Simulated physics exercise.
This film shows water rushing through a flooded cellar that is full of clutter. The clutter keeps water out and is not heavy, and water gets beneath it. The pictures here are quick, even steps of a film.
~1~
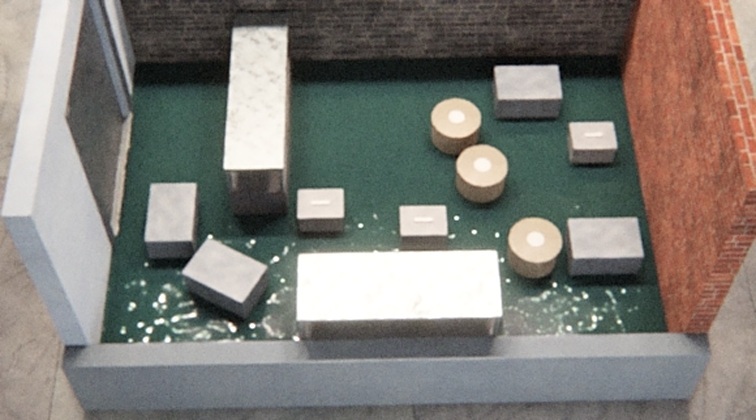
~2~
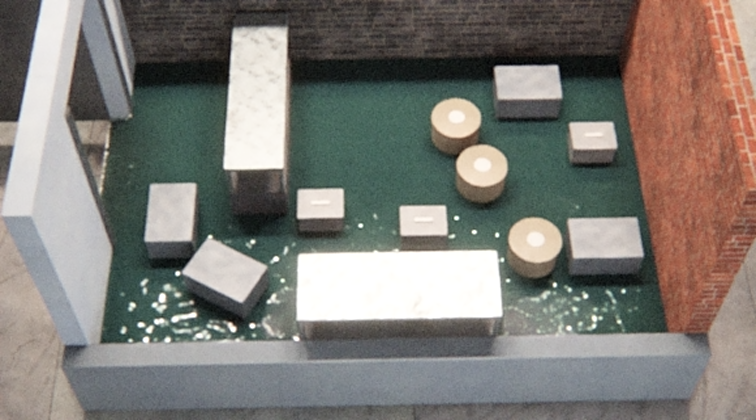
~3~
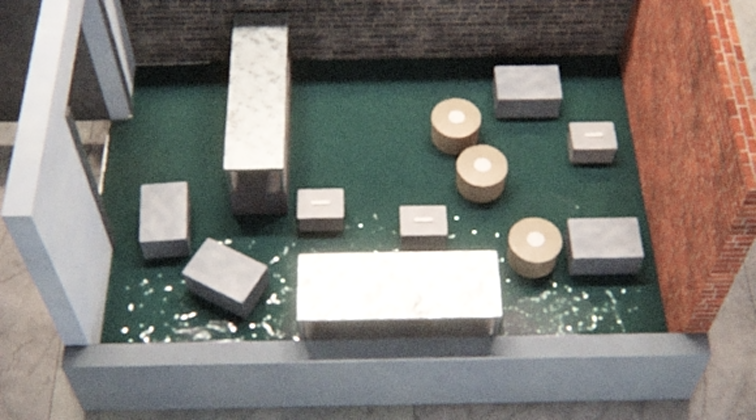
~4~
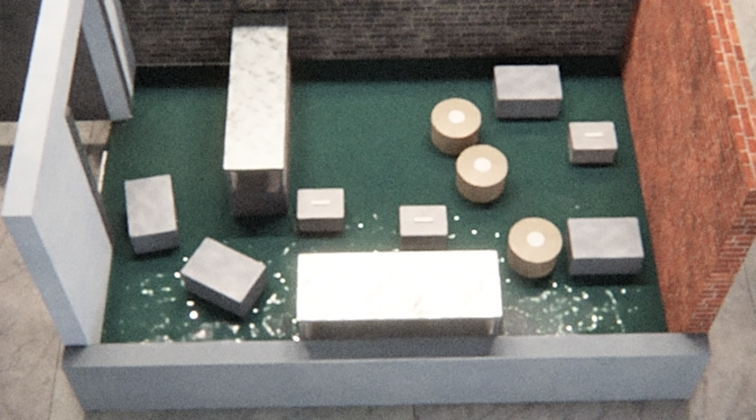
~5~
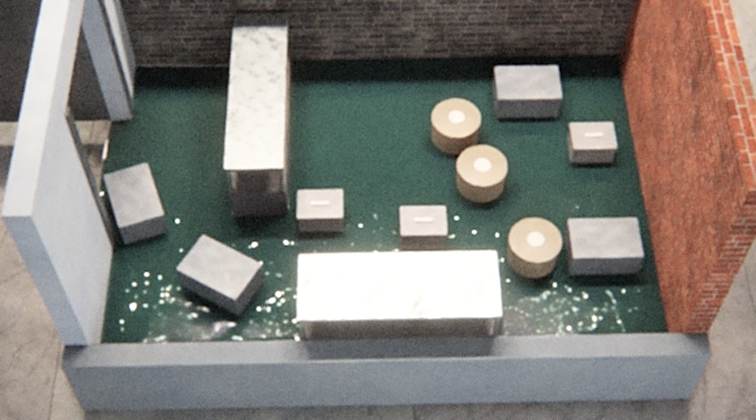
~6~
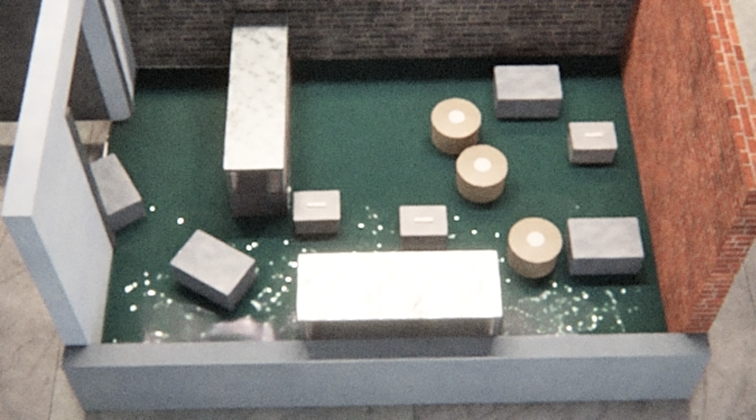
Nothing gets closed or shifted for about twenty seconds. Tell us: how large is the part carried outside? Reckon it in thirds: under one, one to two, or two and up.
One to two thirds.
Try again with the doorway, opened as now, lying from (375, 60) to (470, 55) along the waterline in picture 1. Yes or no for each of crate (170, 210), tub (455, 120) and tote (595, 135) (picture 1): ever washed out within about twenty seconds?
In sequence: Remains, escapes, escapes.
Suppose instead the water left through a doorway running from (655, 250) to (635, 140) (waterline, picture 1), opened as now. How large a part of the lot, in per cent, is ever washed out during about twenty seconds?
It comes to some 90 per cent of the lot.
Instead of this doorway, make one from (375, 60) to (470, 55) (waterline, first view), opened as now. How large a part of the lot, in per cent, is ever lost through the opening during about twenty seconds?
Some 60 per cent.
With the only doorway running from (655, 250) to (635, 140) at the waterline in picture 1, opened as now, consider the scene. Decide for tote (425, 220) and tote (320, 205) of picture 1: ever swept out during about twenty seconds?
Taking them one by one, that's got out, then still there.
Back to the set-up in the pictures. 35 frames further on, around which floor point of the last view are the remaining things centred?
Around (394, 217).
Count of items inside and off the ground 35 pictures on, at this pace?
The answer would be 5.
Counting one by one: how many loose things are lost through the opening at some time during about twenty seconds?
I make it 4.
A moment on, 1 of 10 are out; 9 afloat.
Next, 3 of 10 are out; 7 afloat.
Later, 4 of 10 are out; 5 afloat.
In the end, 4 of 10 are out; 3 afloat.
